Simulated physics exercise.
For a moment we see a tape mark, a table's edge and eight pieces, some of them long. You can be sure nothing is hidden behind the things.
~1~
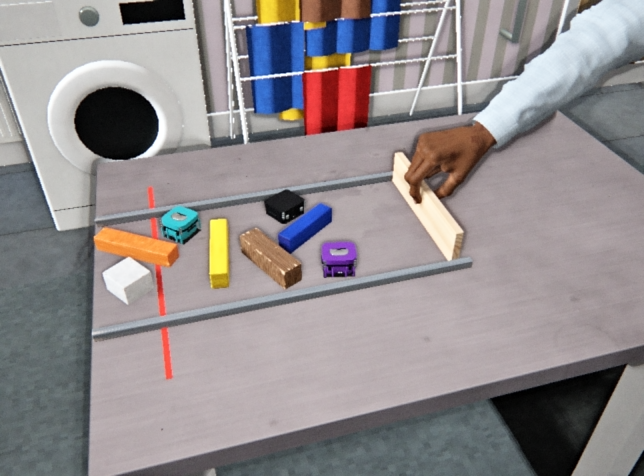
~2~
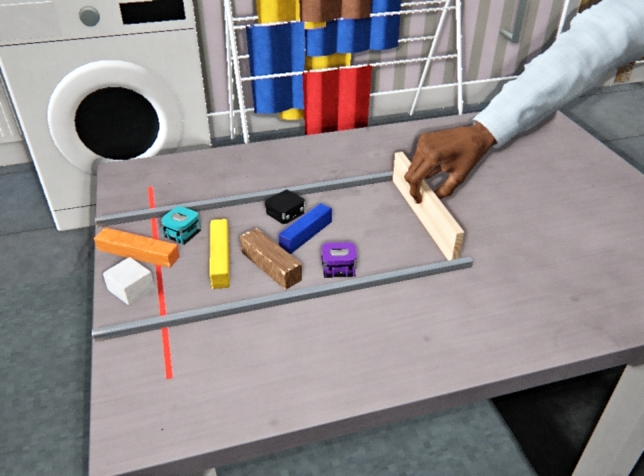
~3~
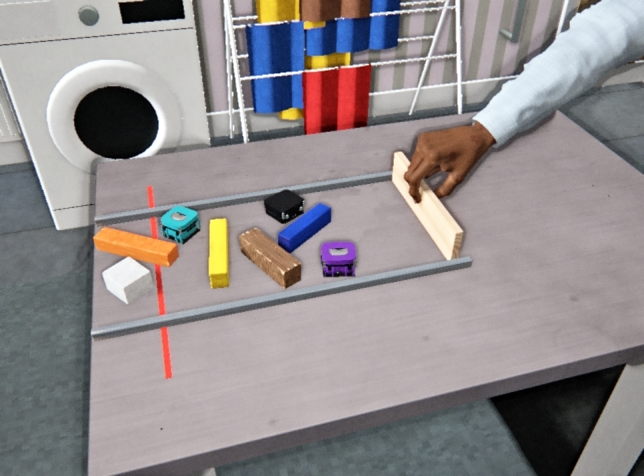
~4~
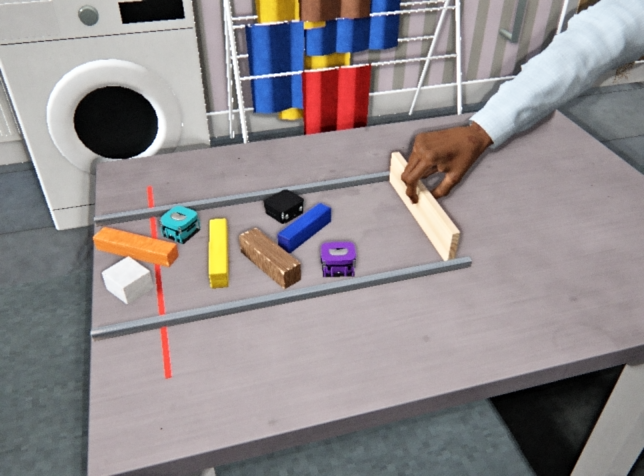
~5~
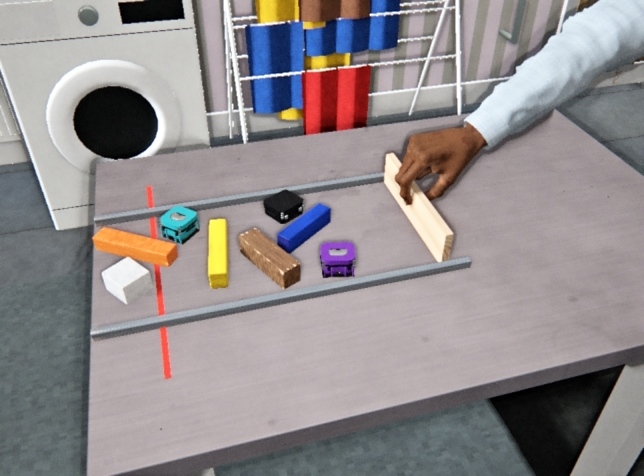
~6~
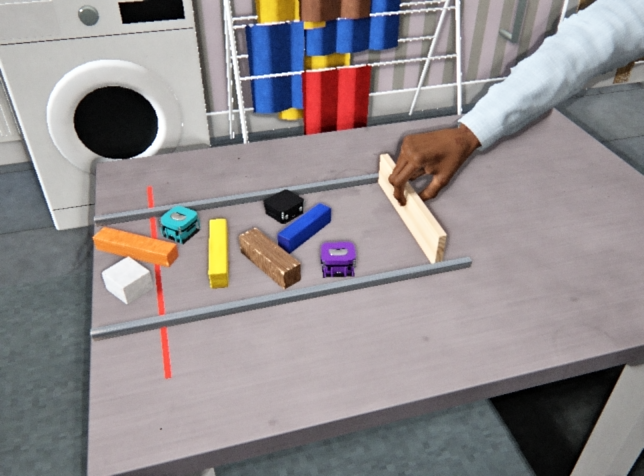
On a grey table in a room with a washing machine and a drying rack, eight small pieces lie between two rails, near a red line at the left. A hand holds a pale board upright at the right, keeps it nearly still, then slides it slightly left, while the pieces stay put.
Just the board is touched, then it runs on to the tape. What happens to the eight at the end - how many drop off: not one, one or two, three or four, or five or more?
Odds are the fallen group will hold just one or two.
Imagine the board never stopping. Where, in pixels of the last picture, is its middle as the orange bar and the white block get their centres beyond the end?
When the orange bar crosses, the middle is near (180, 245); when the white block crosses, near (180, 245).
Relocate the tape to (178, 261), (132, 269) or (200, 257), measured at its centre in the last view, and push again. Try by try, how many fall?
Try 1: 2; try 2: 5; try 3: 0.
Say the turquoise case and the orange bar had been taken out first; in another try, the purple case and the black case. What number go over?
I'd say 1 the first time and 2 the second time.
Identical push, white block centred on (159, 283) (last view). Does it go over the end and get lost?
In the end the white block slides off.
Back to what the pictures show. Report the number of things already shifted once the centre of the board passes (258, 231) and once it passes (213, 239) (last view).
Moved so far: 5, then 8.
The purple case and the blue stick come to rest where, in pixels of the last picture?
Final pixels, roughly: (142, 303) for the first, (147, 256) for the other.
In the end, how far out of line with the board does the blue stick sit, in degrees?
The angle is about 0 degrees.
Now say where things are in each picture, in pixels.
The first picture shows white block (129, 281); orange bar (137, 247); turquoise case (181, 225); board (424, 204); tape (158, 265).
The second picture shows orange bar (137, 247); purple case (339, 260).
The third picture shows turquoise case (181, 225); board (424, 203).
The fourth picture shows white block (128, 280); yellow stick (219, 252).
The fifth picture shows orange bar (136, 247); blue stick (305, 228).
The sixth picture shows white block (128, 280); orange bar (136, 247); turquoise case (180, 225); board (409, 206); tape (157, 264).
Soon after, none off yet; white block at rest near (128, 280); orange bar at rest near (136, 247); turquoise case at rest near (180, 225).
In the end, the number that fall off is one or two; gone, orange bar and white block.
